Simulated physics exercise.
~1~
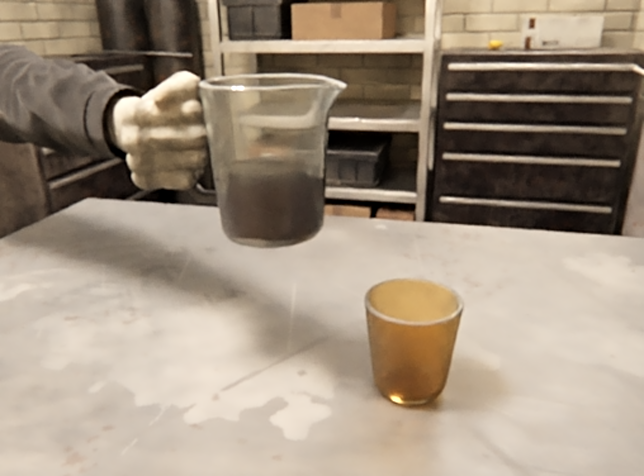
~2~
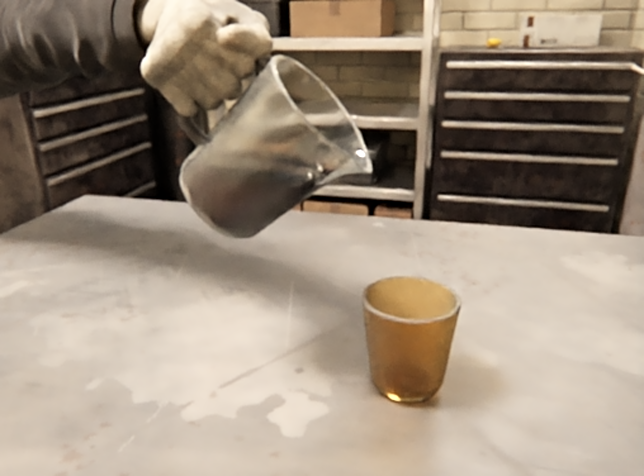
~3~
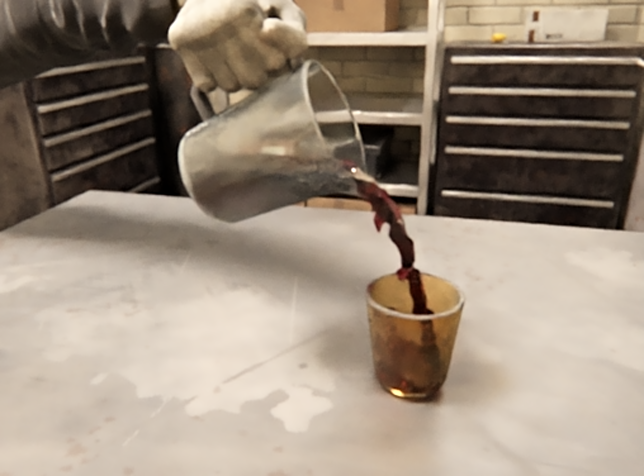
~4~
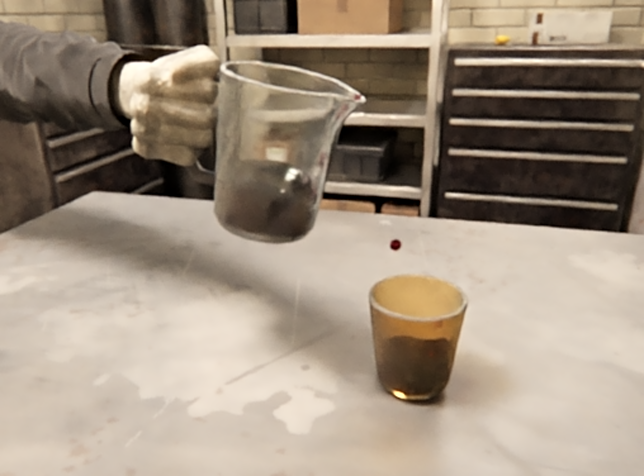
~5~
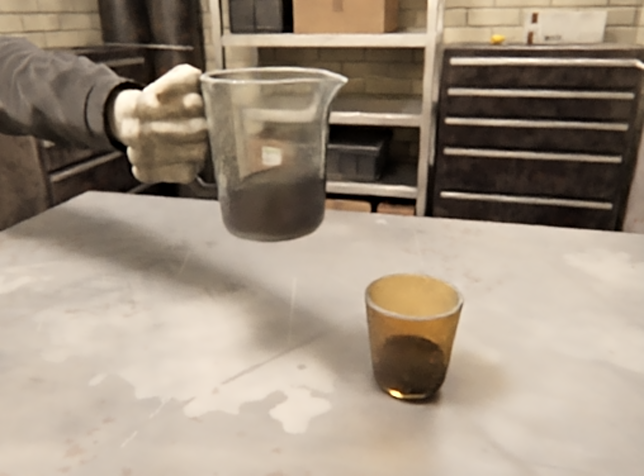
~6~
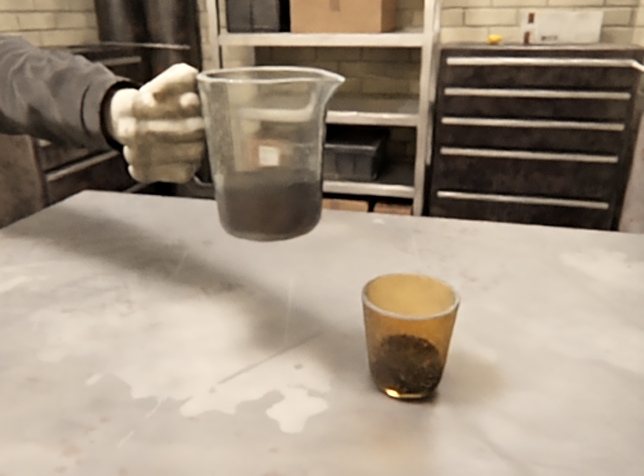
A gloved hand holding a clear glass jug of dark wine tipped it to the right and poured a red stream into an empty amber tumbler on the table, then brought it level again, leaving the tumbler partly filled and some wine still in the jug.
